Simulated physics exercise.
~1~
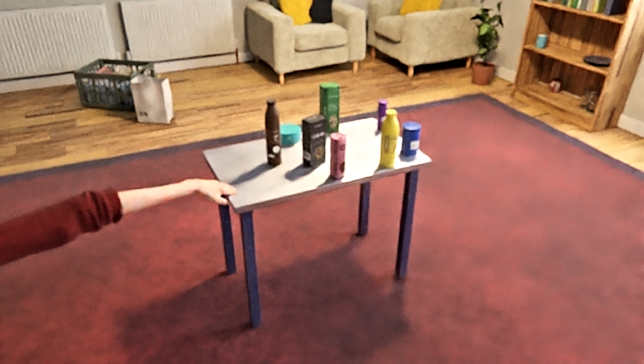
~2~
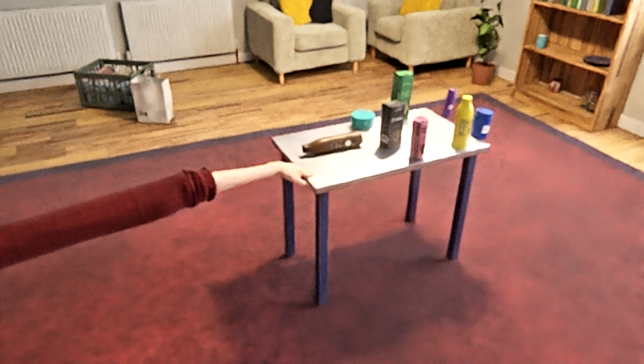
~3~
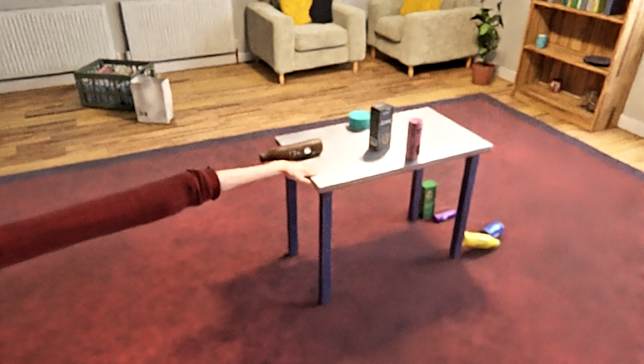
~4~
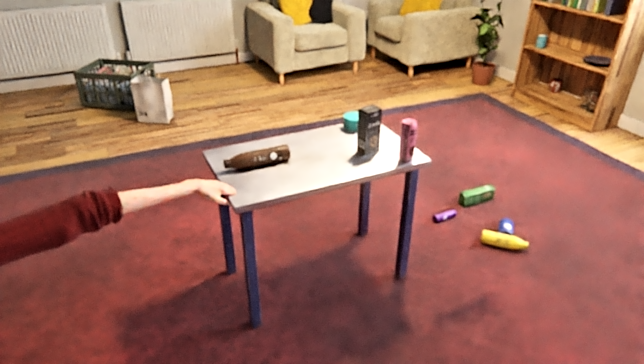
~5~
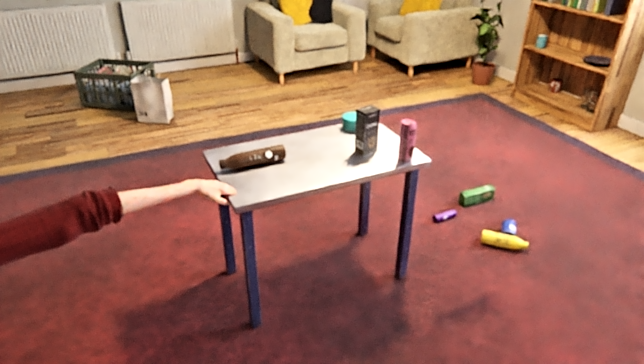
In a living room, a hand jerks a small table back and forth, toppling a brown bottle and spilling four items onto the rug.
